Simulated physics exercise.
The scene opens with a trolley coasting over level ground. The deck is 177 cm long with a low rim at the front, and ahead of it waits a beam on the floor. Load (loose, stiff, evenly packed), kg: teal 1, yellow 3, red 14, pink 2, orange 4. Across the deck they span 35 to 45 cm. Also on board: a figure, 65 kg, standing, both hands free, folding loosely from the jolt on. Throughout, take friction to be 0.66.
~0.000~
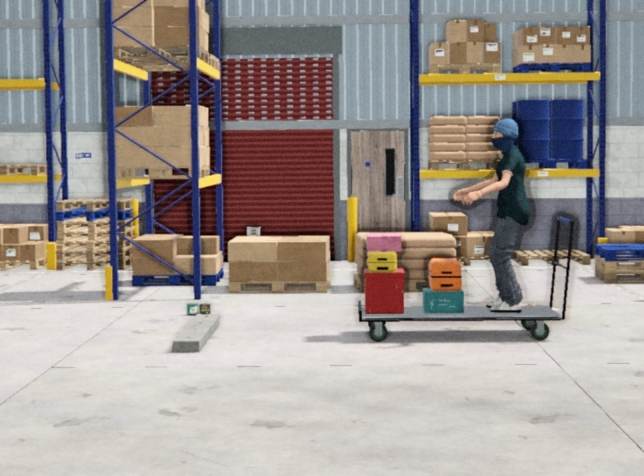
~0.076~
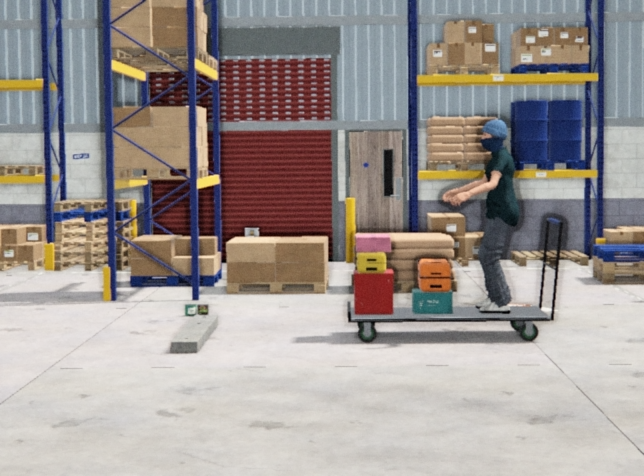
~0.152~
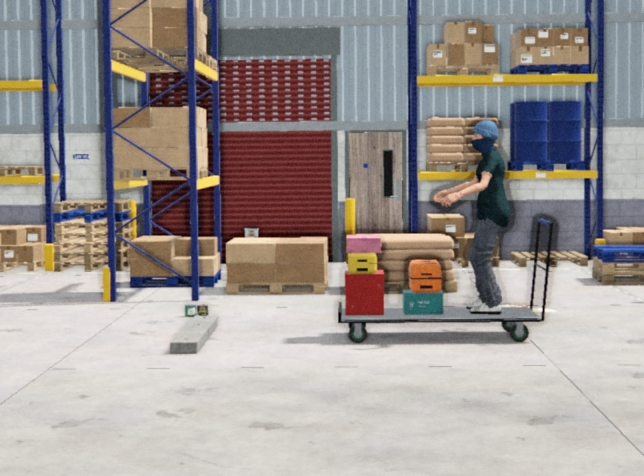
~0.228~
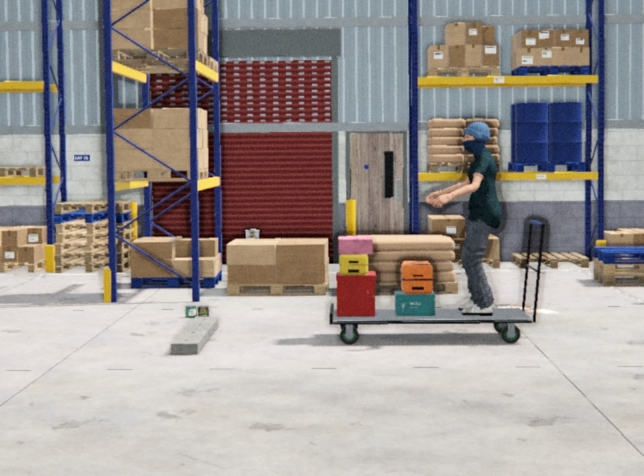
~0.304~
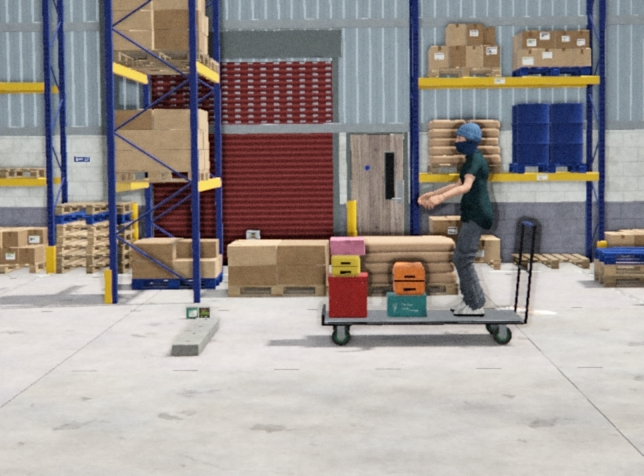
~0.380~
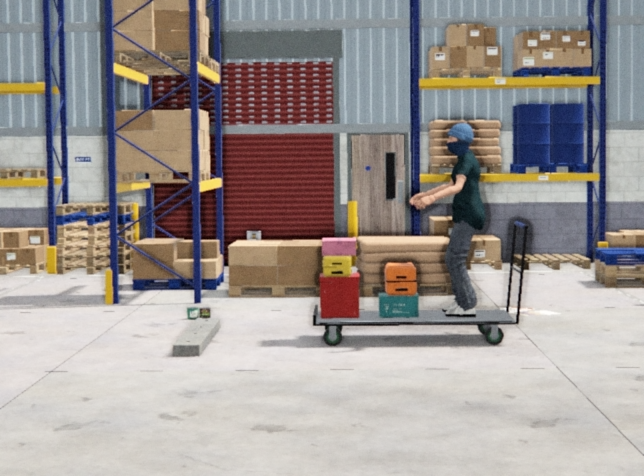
A flat trolley carrying stacked red, yellow, pink, orange and teal boxes rolled slowly a short way left across a warehouse floor, while a person in a blue cap stood on it, arms held out in front.
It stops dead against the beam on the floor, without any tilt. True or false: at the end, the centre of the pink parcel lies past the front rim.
False.
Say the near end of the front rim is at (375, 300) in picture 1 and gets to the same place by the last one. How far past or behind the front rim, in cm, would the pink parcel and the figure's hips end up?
So the pink one ends up 60 cm ahead of the front rim, while the hips settle 120 cm behind it.
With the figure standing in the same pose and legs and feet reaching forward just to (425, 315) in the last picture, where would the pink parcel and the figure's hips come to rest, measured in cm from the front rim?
Result: Pink 10 cm short of the rim; hips 120 cm short of it.
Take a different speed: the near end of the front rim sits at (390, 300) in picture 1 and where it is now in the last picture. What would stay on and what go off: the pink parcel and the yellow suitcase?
Then pink dropped, yellow dropped.
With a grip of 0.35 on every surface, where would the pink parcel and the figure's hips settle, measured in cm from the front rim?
You'd see the pink one settle 90 cm beyond the front rim while the hips stop 120 cm short of it.
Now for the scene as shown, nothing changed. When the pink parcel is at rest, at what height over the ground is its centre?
85 cm.
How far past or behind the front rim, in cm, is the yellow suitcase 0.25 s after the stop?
Around 15 cm short of the front rim.
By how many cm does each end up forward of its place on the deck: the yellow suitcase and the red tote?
Yellow 5 cm forward, red 5 cm forward.
The wheels strike at 1.34 s.
After 1.89 s the pink parcel is 11 cm behind the rim, tilted 0°, near (212, 248) in the last picture's view.
After 2.34 s the pink parcel is 11 cm behind the rim, tilted 0°, near (211, 248) in the last picture's view.
At rest, 4.2 s, nothing is past the rim; behind it, teal carton, yellow suitcase, red tote, pink parcel, orange suitcase and the figure's hips.
